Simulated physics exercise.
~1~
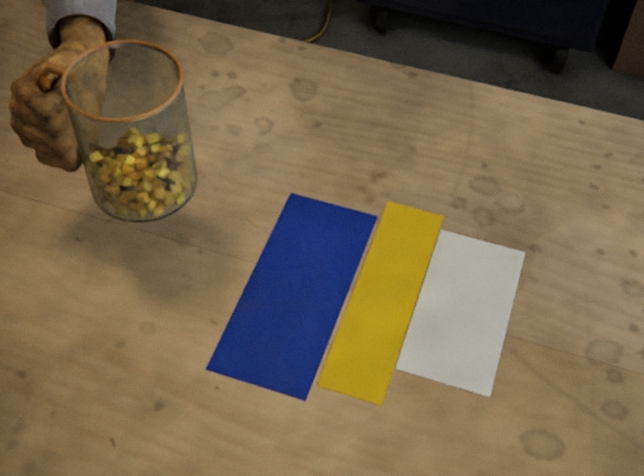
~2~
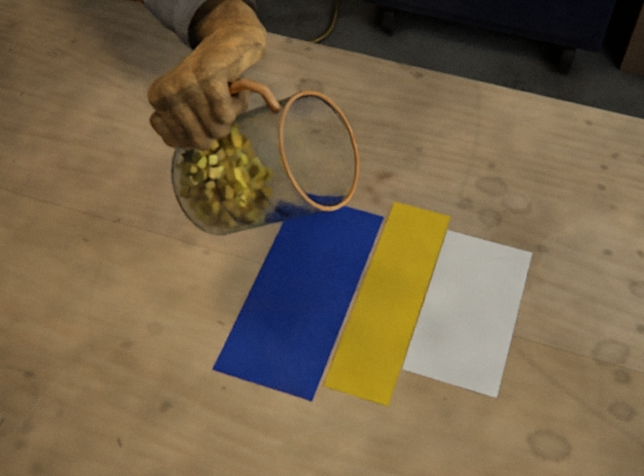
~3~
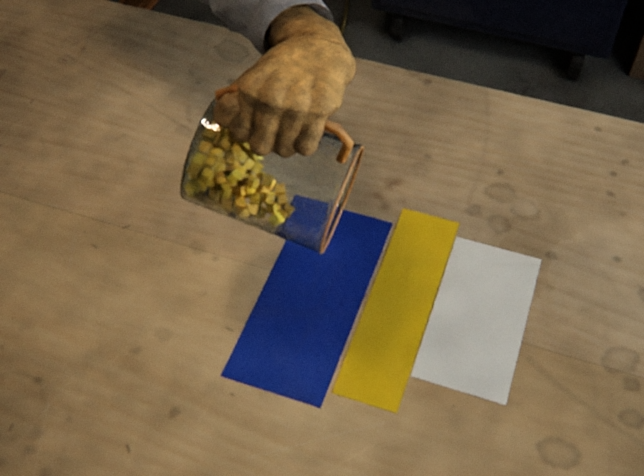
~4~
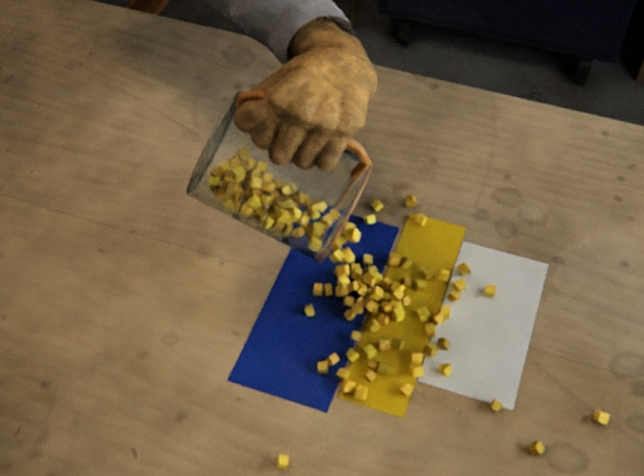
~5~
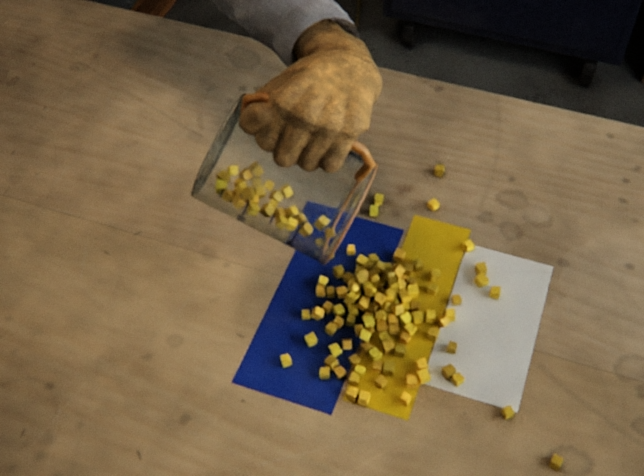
A hand holds a clear jug with an orange rim, partly filled with small yellow cubes, above a pale wooden table seen from above at an angle. Three flat sheets lie side by side near the middle, blue on the left, yellow between, white on the right. The hand carries the jug rightward and tips it over the blue sheet's upper end. The cubes slide toward the rim, then tumble out and scatter. Most gather across the blue and yellow sheets, a few reach the white sheet and bare wood, and some remain in the tilted jug.
